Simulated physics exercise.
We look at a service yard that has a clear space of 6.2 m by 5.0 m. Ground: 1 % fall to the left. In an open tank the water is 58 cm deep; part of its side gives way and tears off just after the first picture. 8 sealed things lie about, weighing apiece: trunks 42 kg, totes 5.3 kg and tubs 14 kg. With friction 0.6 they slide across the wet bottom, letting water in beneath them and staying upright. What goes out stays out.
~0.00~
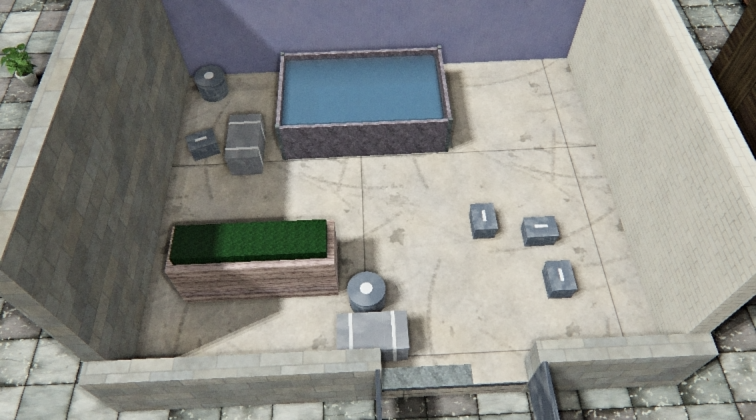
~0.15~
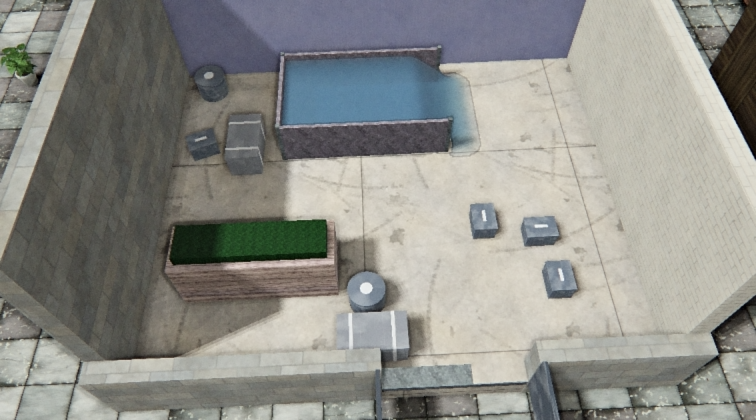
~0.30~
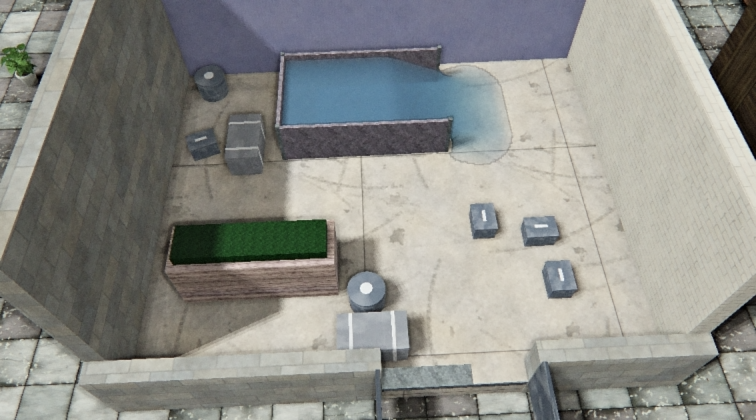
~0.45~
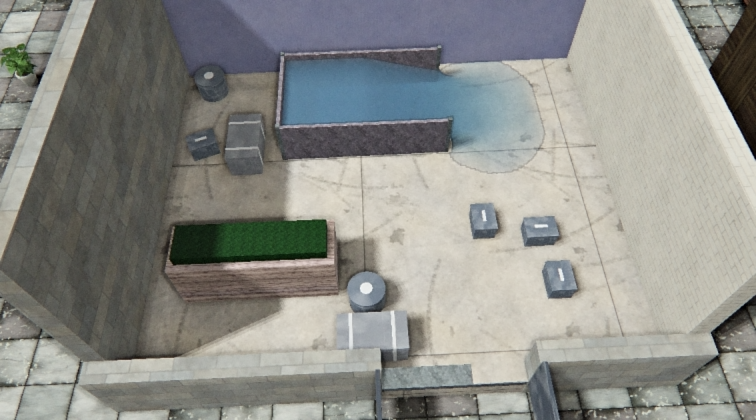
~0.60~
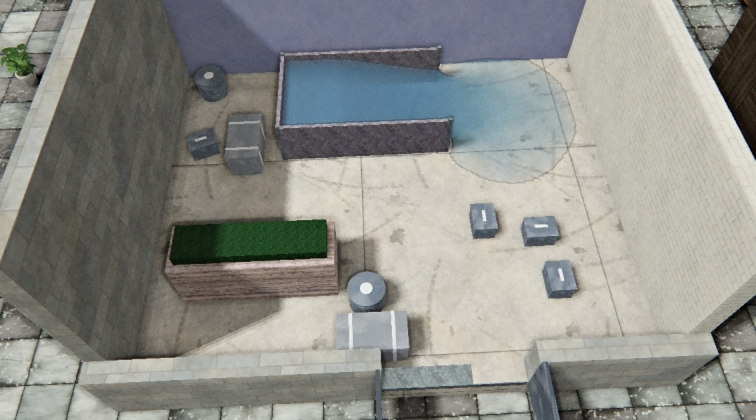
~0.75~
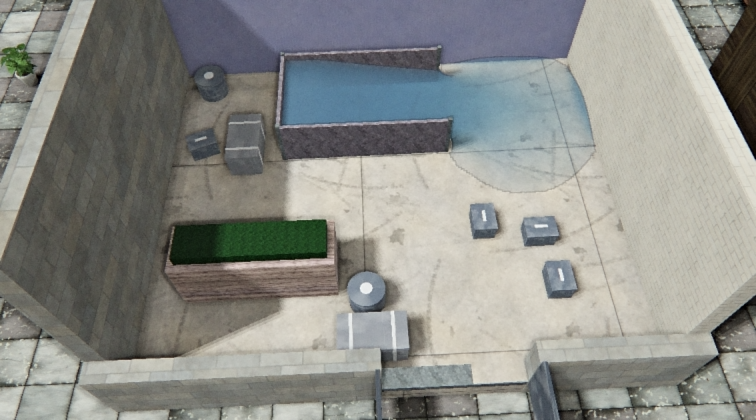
A raised tank's right side breaks open and water spreads rightward across the yard floor.
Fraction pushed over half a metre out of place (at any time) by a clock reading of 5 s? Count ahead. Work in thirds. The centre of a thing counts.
The share is between one third and two thirds.
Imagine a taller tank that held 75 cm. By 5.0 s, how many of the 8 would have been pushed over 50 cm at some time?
It would come to 4 of them.
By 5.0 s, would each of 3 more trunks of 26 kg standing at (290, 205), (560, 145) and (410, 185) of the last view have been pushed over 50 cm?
Order as given: Stays inside it, goes farther, stays inside it.
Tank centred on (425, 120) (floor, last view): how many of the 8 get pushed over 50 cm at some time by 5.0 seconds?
In that case 4 of them.
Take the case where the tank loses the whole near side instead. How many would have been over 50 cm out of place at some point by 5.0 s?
The answer then is 6.
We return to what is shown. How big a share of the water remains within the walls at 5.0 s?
Around 94 per cent of the water is still in there.
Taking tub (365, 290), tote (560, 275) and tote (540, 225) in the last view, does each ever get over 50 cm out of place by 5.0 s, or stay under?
First falling below it, second exceeding it, third exceeding it.
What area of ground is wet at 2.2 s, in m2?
My estimate is roughly 11.5 m2.
After 1.1 s 0 of 8 are over 50 cm from their spots; 0 afloat.
After 2.2 s 0 of 8 are over 50 cm from their spots; 0 afloat.
After 3.5 s 2 of 8 are over 50 cm from their spots; 0 afloat.
After 5.0 s 3 of 8 are over 50 cm from their spots, and 3 have been at some point; 2 afloat.
